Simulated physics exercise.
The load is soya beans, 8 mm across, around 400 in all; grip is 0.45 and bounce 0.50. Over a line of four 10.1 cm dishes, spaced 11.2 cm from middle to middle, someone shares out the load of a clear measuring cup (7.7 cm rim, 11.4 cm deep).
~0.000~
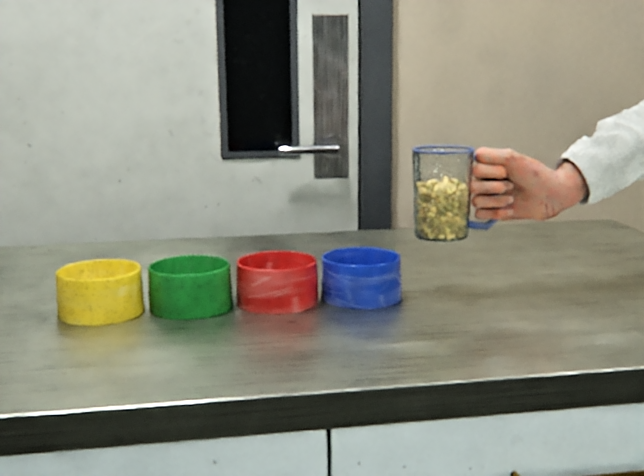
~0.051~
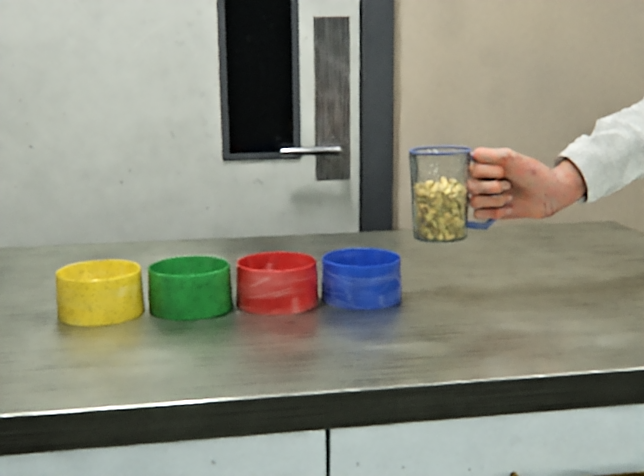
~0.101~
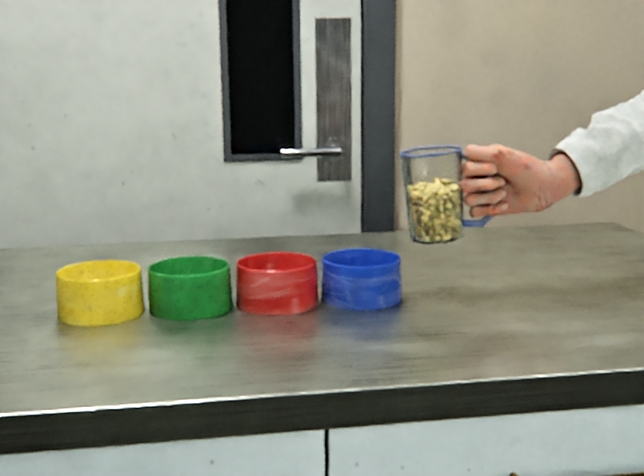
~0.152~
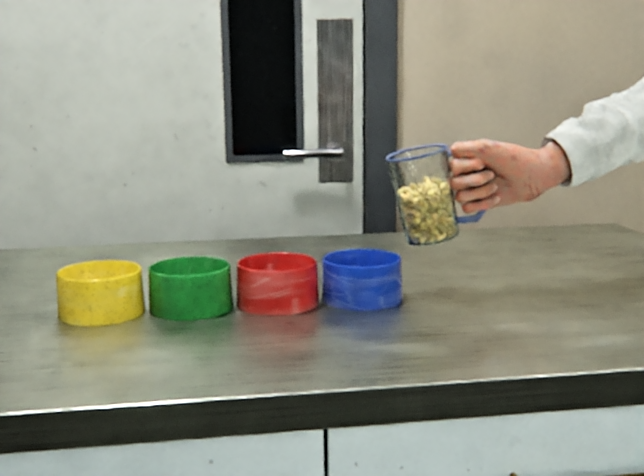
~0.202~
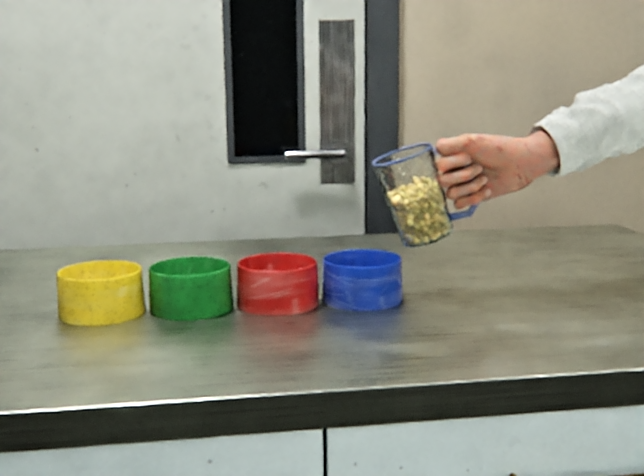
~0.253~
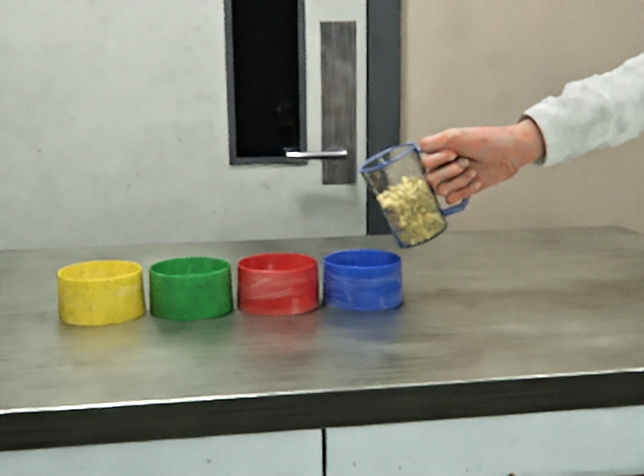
A clear measuring cup partly filled with soya beans, held by a hand on the right, moves left above a grey counter and tilts leftward, nearing the blue dish at the right end of a row with red, green and yellow dishes.
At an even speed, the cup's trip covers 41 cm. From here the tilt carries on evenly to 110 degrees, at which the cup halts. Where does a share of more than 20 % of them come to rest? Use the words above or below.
Red - below; blue - below; green - above; yellow - above; counter - below.
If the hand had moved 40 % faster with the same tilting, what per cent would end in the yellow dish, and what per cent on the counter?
In that case: Yellow 70, and counter 30.
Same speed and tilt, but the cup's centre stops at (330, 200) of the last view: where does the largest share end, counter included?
Result: Biggest portion at red.
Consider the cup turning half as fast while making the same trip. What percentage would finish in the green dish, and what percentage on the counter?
It would be green 0 and counter 20.
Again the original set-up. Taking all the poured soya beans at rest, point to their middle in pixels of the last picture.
Once everything settles, the centre is around (147, 299).
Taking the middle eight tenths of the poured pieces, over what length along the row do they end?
That stretch comes to around 15 cm.
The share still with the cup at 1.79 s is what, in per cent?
About 0 per cent.
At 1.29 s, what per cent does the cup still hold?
Around 30 per cent of the load.
Then, at 0.88 s, tilt 106 degrees; cup holds 100 %.
After 1.29 s, tilt 110 degrees; cup holds 30 %, green 45 %, yellow 10 %.
Then, at 1.79 s, tilt 110 degrees; cup holds 0 %, green 45 %, yellow 45 %.
In the end, at 2.3 s, red 0 %, blue 0 %, green 45 %, yellow 45 %, counter 10 %.
